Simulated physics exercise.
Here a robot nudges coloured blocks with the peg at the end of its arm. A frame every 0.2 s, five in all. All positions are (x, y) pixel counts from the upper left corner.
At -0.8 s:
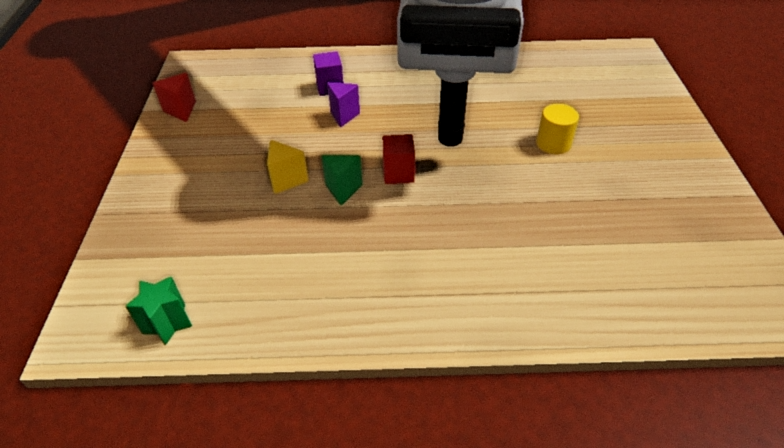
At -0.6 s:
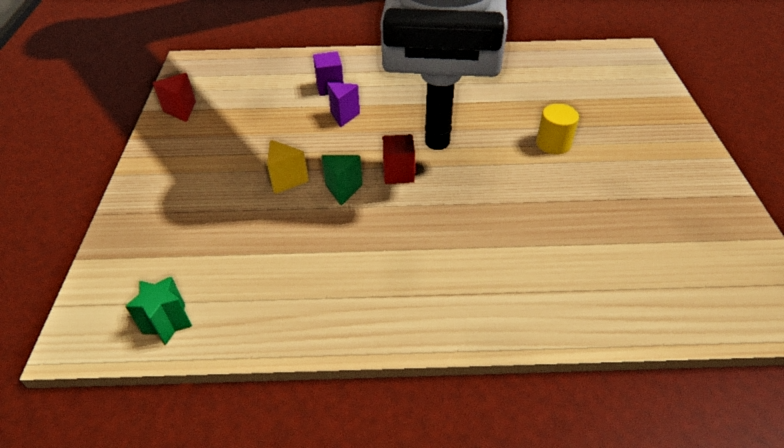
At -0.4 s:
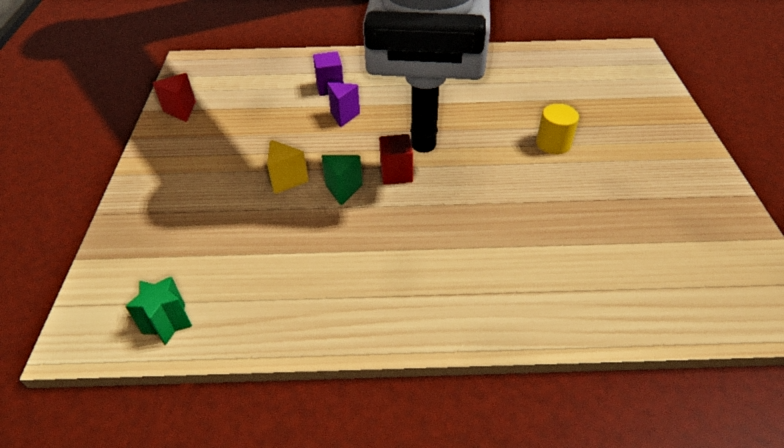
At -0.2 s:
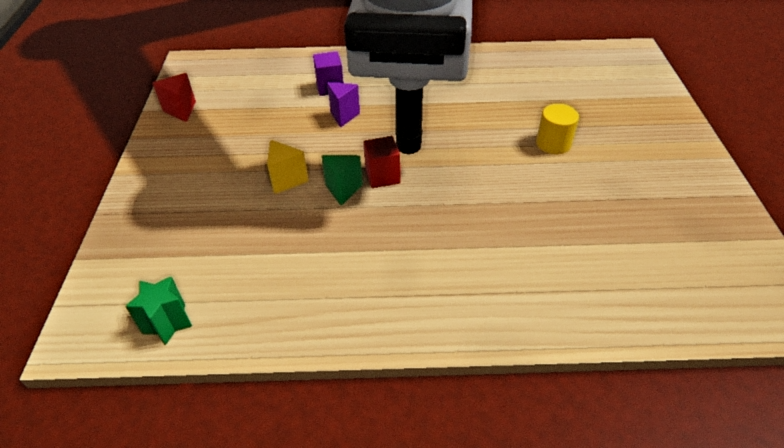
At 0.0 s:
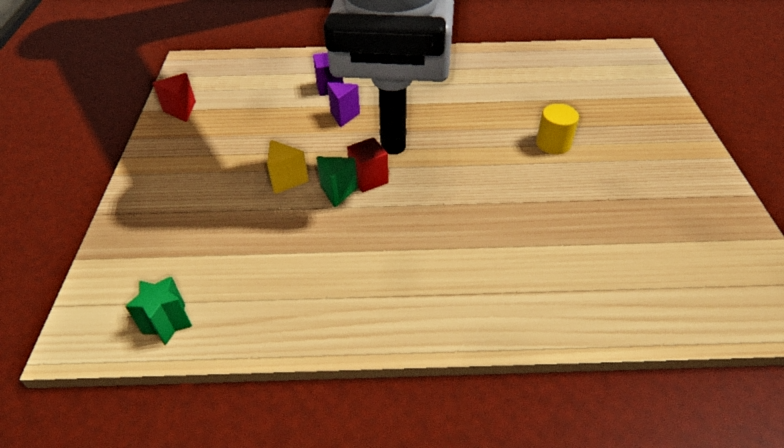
A pale wooden board on a red surface is seen from above at an angle by a still camera. A red block sits at upper left, two purple blocks near the top, yellow, green and red blocks in the middle, a yellow cylinder at right and a green star at lower left. The robot's black peg slides left and pushes the middle red block against the green one, which shifts and turns slightly.
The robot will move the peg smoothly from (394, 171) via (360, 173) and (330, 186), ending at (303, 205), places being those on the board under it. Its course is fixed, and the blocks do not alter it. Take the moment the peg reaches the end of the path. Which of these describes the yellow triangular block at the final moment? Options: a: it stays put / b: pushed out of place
a.
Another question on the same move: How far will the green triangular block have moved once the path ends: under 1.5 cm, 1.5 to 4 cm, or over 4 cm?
The answer is over 4 cm.
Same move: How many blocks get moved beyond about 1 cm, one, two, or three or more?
Two.
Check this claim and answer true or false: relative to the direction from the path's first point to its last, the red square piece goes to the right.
The statement is incorrect.
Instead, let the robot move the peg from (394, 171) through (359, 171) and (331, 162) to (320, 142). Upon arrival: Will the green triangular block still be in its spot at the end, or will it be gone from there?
That block is going to get moved.
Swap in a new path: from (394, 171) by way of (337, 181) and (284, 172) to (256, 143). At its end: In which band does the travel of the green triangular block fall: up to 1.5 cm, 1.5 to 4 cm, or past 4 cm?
Its displacement is above 4 cm.
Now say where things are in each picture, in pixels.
In the first frame, peg tip (450, 140); block tops, yellow triangular block (281, 151); green triangular block (340, 161); red square piece (399, 143).
In the second frame, peg (437, 143); blocks unchanged.
In the third frame, peg (424, 146); red square piece (396, 144).
In the fourth frame, peg (409, 147); red square piece (382, 146).
In the fifth frame, peg (393, 148); yellow triangular block (281, 151); green triangular block (334, 163); red square piece (367, 149).
The first path, step by step. One third of the way, peg (357, 151); green triangular block (315, 173), turned 20° clockwise; red square piece (340, 160), turned 35° anticlockwise.
Two thirds of the way, peg (327, 164); green triangular block (292, 193); red square piece (313, 175), turned 50° anticlockwise.
At the end, peg (299, 182); yellow triangular block in place; green triangular block (271, 217); red square piece (287, 196), turned 60° anticlockwise.
